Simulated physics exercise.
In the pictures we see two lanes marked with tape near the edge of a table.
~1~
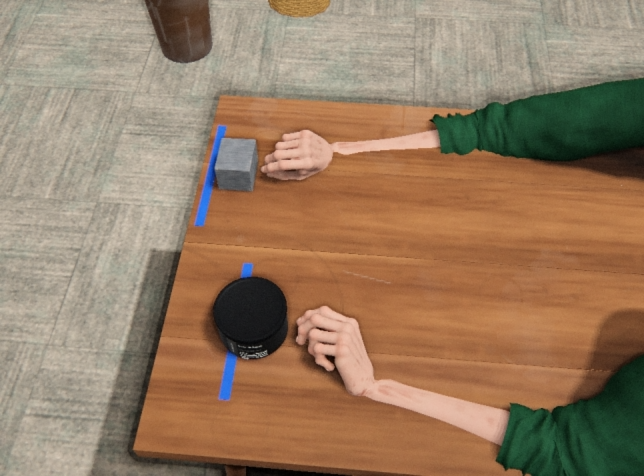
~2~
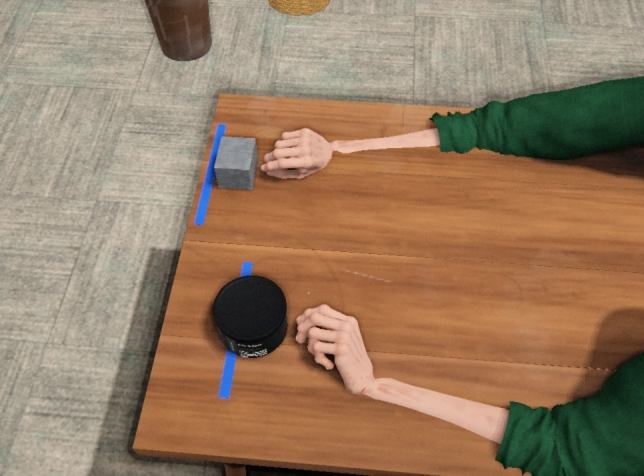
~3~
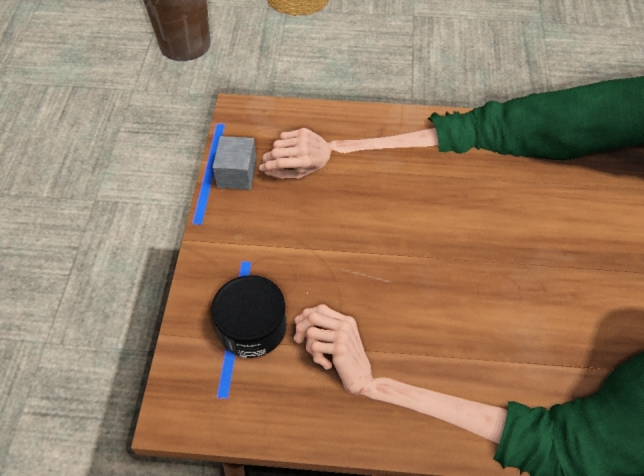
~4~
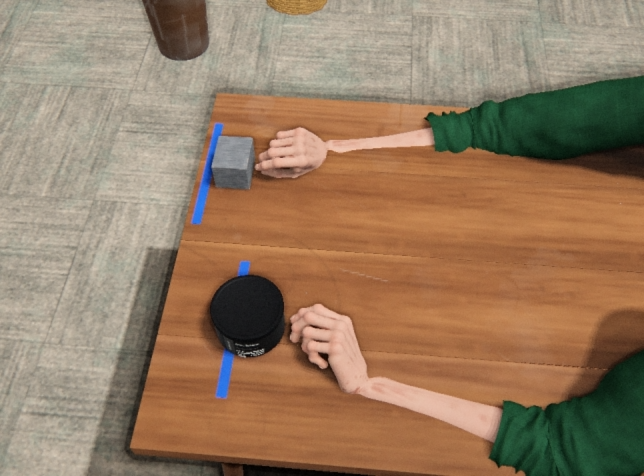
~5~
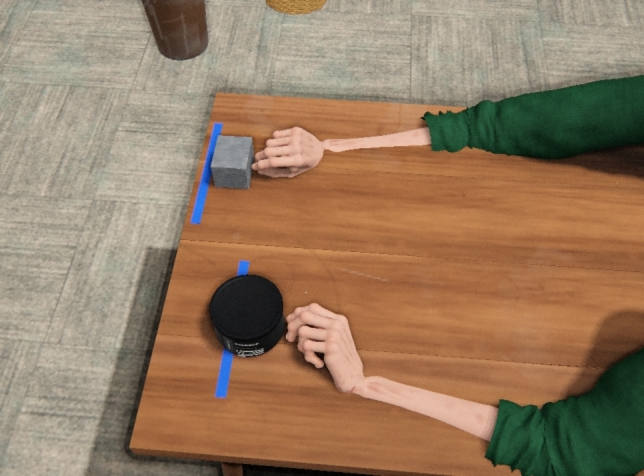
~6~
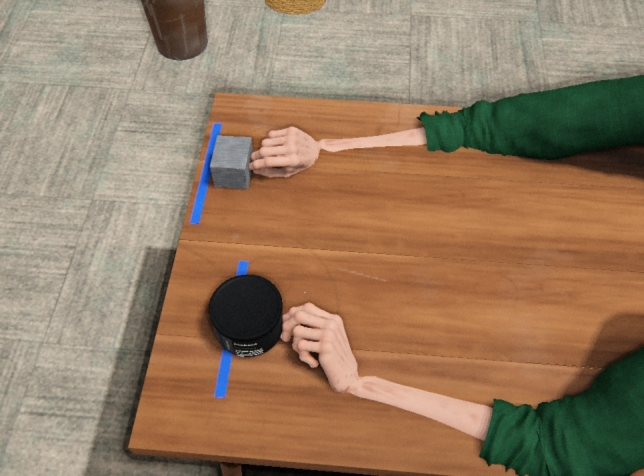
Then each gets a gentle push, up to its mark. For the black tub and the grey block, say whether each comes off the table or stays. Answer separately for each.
Black tub: Stays; grey block: Comes off.
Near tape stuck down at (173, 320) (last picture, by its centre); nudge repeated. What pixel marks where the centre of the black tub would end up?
Around (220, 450).
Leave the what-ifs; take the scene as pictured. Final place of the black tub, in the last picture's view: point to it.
Somewhere around pixel (189, 312).
Then, 1.14 s on from there, black tub displaced about its own width near (190, 312); grey block turned 73° from its first pose near (174, 177).
Then, 1.46 s on from there, black tub displaced about its own width near (189, 312); grey block at the bottom near (179, 333).
Then, 1.72 s on from there, black tub displaced about its own width near (189, 312); grey block at the bottom near (92, 327).
In the end, the black tub remains on top, near (189, 312); the grey block falls off the table.
